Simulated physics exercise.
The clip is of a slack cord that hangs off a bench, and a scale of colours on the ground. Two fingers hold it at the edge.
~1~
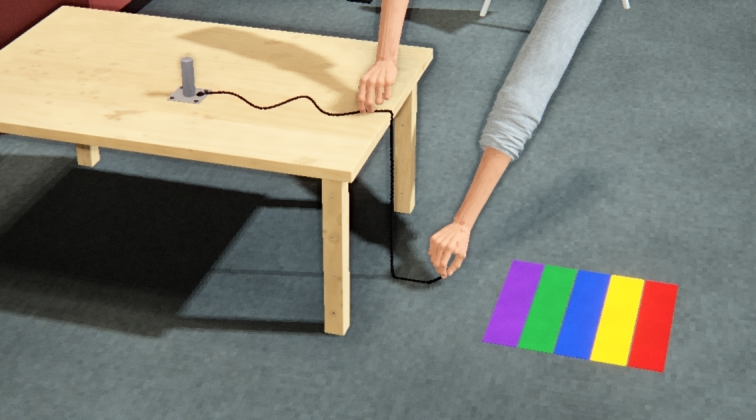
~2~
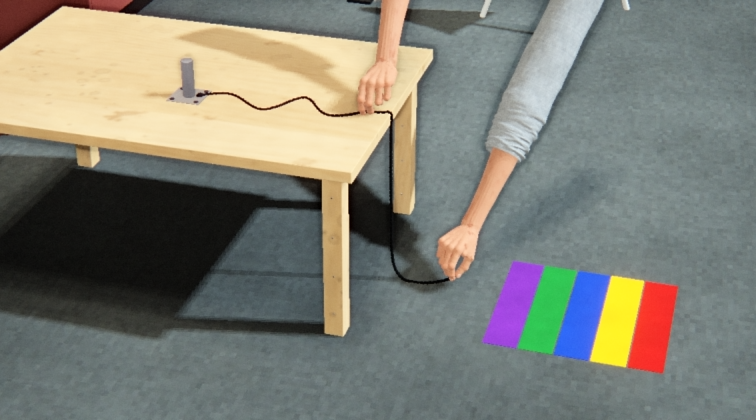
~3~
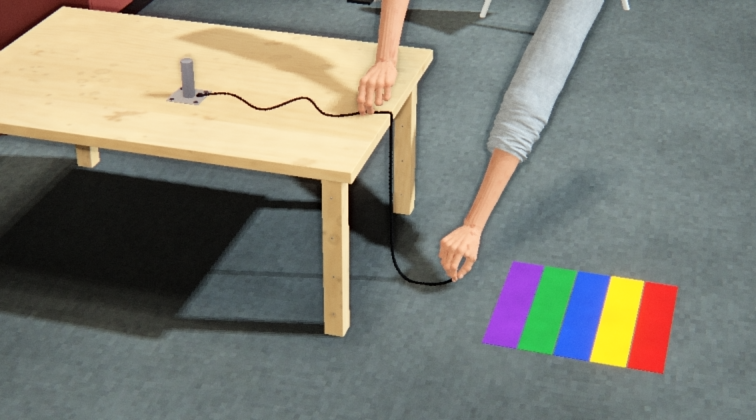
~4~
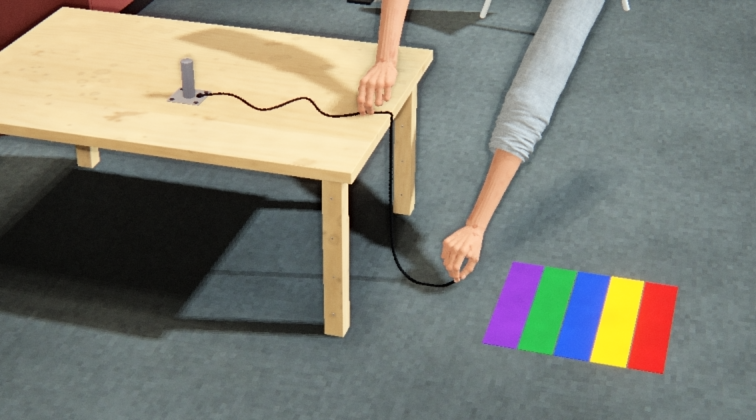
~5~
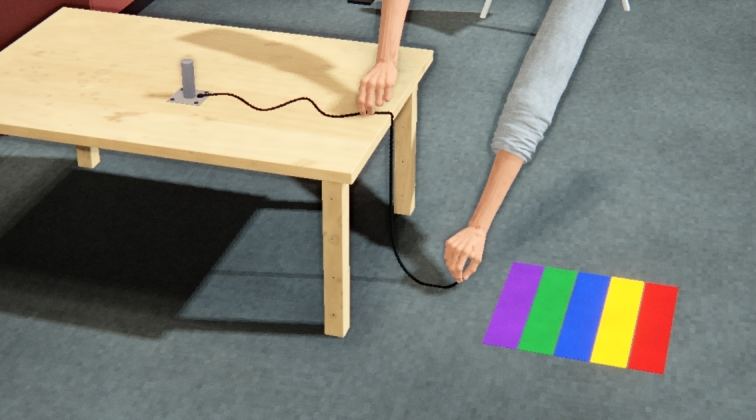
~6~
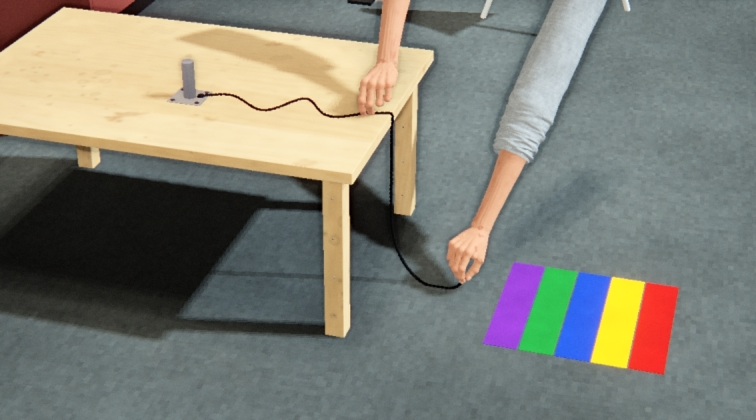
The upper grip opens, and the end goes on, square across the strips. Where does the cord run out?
Over yellow.
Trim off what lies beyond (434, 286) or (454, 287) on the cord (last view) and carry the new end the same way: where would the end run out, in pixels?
In that order: (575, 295) and (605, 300).
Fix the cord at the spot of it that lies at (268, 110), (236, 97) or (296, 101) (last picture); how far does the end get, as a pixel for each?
In that order: (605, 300), (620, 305) and (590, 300).
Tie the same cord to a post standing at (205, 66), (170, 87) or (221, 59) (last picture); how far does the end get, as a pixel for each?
In that order: (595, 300), (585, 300) and (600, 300).
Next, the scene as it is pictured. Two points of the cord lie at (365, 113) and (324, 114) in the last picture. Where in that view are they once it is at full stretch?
At (409, 133), then (370, 113).
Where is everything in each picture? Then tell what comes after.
End (446, 274); purple (505, 329); green (540, 334); blue (576, 340); yellow (612, 346); red (649, 353), in the first frame.
End (455, 276); cord through (234, 95) (286, 103) (336, 116) (391, 137) (391, 202) (395, 268), in the second frame.
End (457, 277), in the third frame.
End (459, 278); cord through (234, 96) (286, 104) (336, 117) (391, 137) (391, 202) (400, 268), in the fourth frame.
End (462, 278), in the fifth frame.
End (465, 279); cord through (235, 96) (287, 104) (336, 117) (392, 138) (391, 203) (408, 268), in the sixth frame.
Soon after, end near (552, 293); over green.
After that, end near (596, 300); over blue.
At the stop, end near (623, 304); over yellow. The end stops over the yellow strip.
